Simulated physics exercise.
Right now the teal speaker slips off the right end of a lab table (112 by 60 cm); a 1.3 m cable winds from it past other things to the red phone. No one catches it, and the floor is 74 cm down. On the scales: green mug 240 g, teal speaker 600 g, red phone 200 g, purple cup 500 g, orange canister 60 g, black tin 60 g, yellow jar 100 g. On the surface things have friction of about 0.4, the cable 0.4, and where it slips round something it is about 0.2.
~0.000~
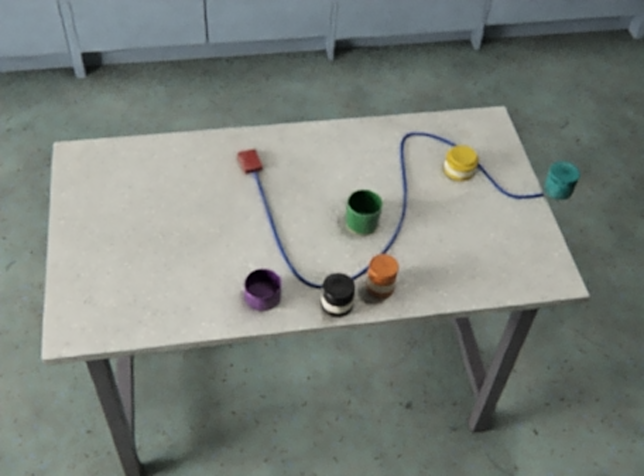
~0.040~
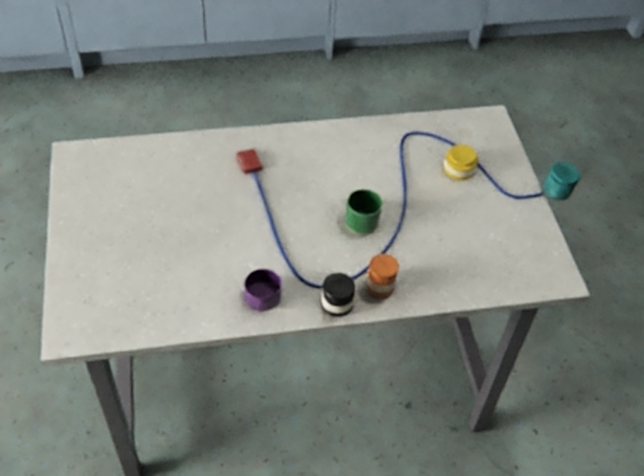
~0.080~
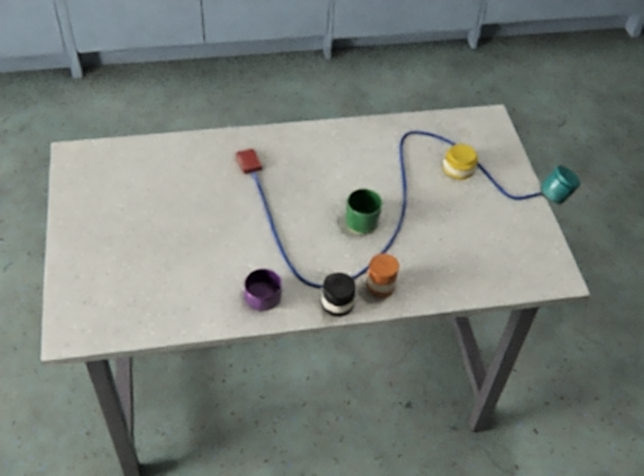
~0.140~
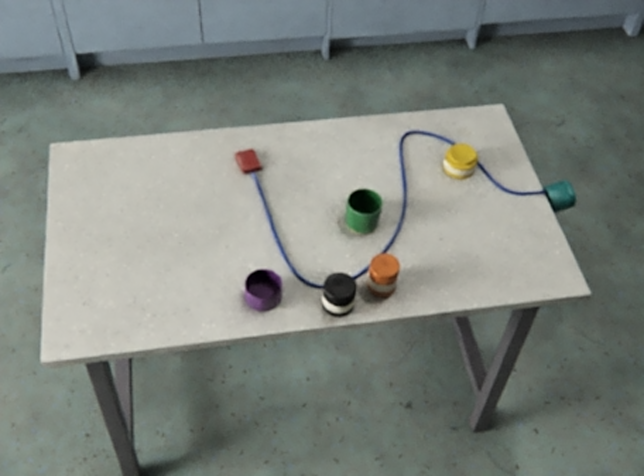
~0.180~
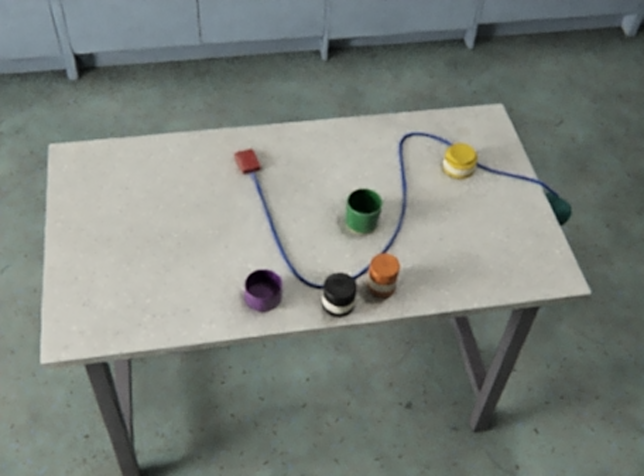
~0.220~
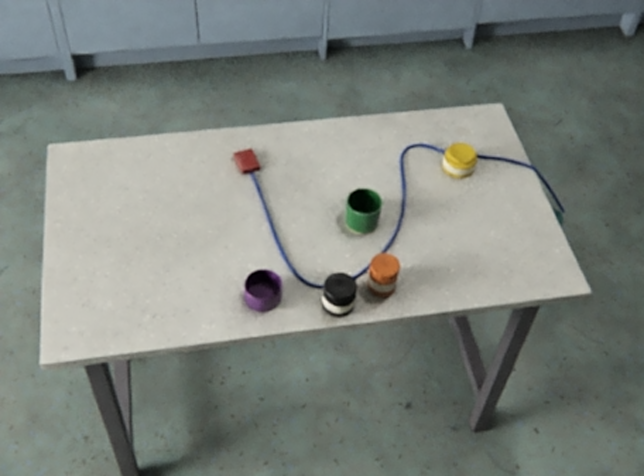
The clip opens on a pale table holding a red phone, purple cup, black tin, orange canister, green mug and yellow jar, with a blue cable winding to a teal speaker at the right edge. The speaker tilts over the edge and slips below it out of sight, drawing the cable's right end taut and then over the side.
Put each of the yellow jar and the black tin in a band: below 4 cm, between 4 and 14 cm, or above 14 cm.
Bands - yellow jar: Above 14 cm; black tin: Below 4 cm.
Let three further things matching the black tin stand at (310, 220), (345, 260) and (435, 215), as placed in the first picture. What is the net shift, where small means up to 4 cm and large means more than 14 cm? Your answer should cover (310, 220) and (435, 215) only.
First: A big shift; second: A slight shift.
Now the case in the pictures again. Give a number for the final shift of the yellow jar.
Yellow jar: Over the edge.
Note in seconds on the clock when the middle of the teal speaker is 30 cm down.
It gets there at roughly 0.32 s.
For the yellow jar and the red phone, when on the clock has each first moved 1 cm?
Yellow jar 0.30 s; red phone 0.44 s, roughly.
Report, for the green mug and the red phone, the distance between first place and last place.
Green mug: 20 cm; red phone: 15 cm.
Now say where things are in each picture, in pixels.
In the first picture, yellow jar (463, 154); black tin (339, 285); cable runs through (495, 183) (414, 133) (404, 212) (270, 218).
In the second picture, teal speaker (565, 172); cable runs through (494, 183) (404, 211) (270, 218).
In the third picture, teal speaker (561, 185); cable runs through (494, 182) (404, 211) (270, 218).
In the fourth picture, teal speaker (558, 197); cable runs through (495, 182) (404, 211) (270, 218).
In the fifth picture, teal speaker (553, 210); cable runs through (509, 174) (404, 211) (269, 219).
In the sixth picture, yellow jar (462, 152); black tin (340, 285); cable runs through (537, 172) (434, 148) (403, 210) (269, 219).
By 0.5 s, the cable's tail end at (268, 173); yellow jar 11 cm off its start, green mug 3 cm off its start, teal speaker over the edge.
By 0.7 s, the cable's tail end at (315, 188); yellow jar 33 cm off its start, green mug 20 cm off its start, red phone 15 cm off its start.
By 1.0 s, the cable's tail end at (315, 188); yellow jar on its side, 37 cm off its start at (585, 266), green mug 20 cm off its start at (369, 136), red phone 15 cm off its start at (300, 186).
By 1.2 s, the cable's tail end at (315, 188); yellow jar over the edge, green mug 20 cm off its start, red phone 15 cm off its start.
By 2.4 s, the cable's tail end at (315, 188); yellow jar over the edge, black tin 0 cm off its start at (341, 285), green mug 20 cm off its start at (369, 136), red phone 15 cm off its start at (300, 186).
